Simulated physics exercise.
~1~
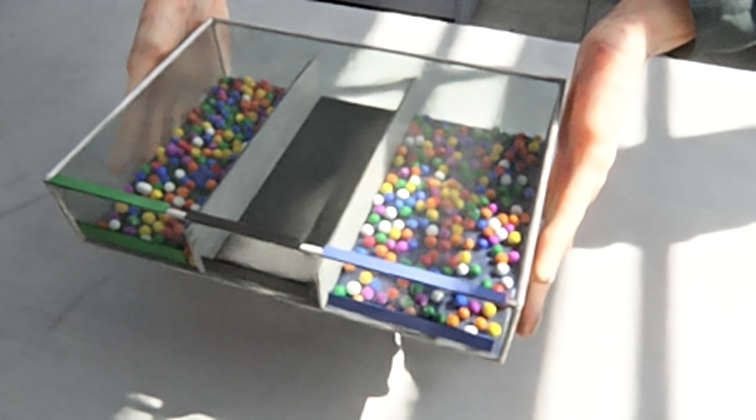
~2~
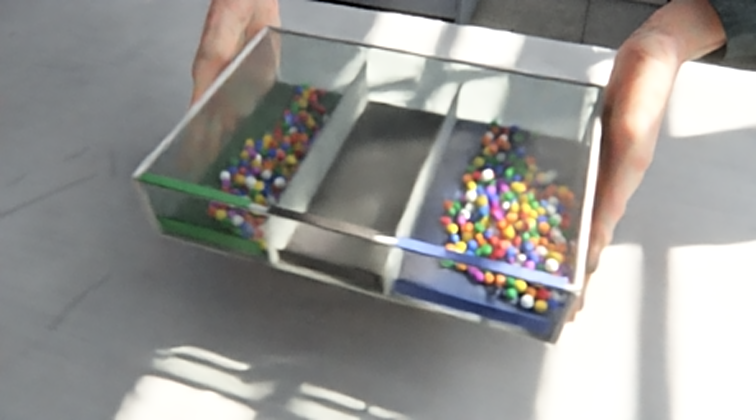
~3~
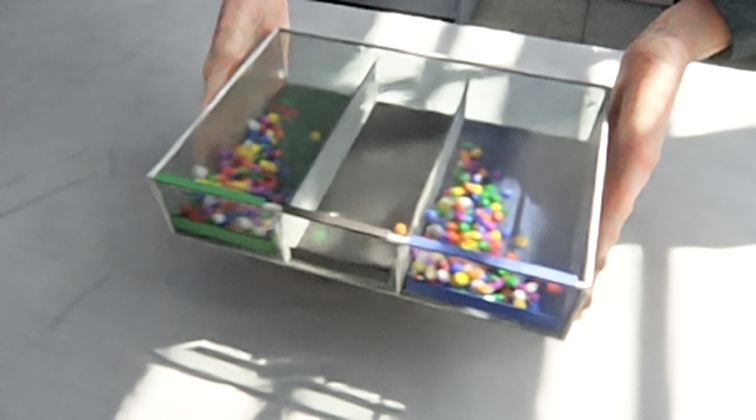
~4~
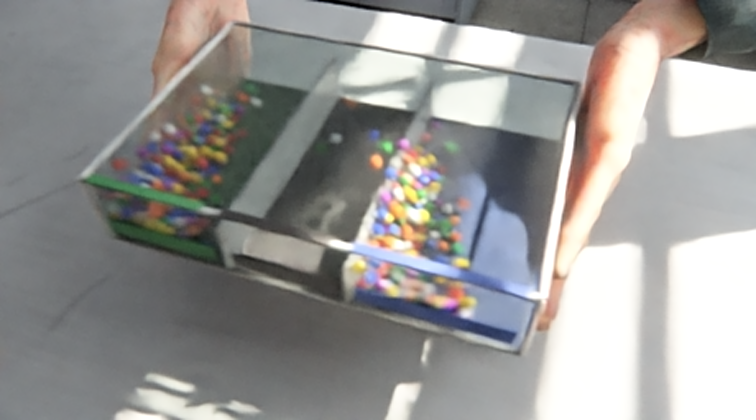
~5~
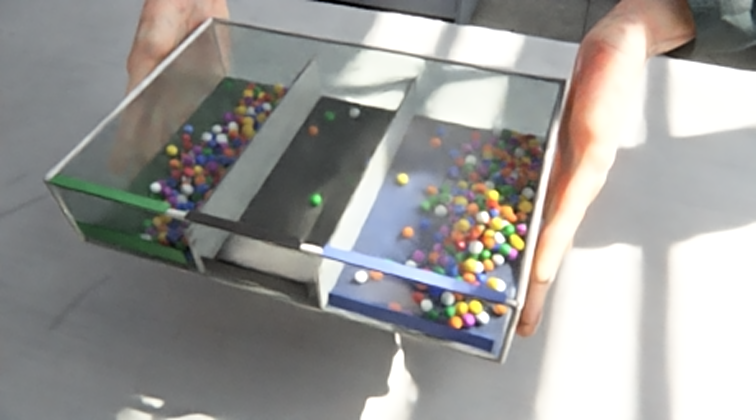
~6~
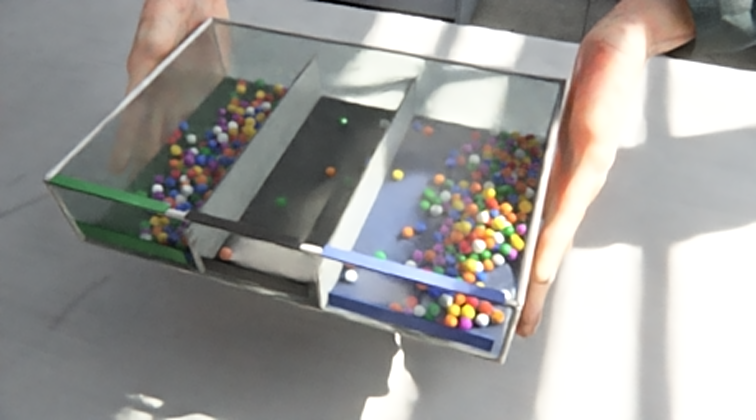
A shallow clear box full of small multicoloured beads is held in two hands above a pale, sunlit tabletop, seen from above at an angle. Its three compartments have a green floor on the left, a black one in the middle and a blue one on the right, with beads piled in the outer two. The hands move the box right, then swing it back left, and the beads slide and scatter, a few landing in the middle. It ends with the box held still, beads mostly in the green and blue sections and only a few in the black.
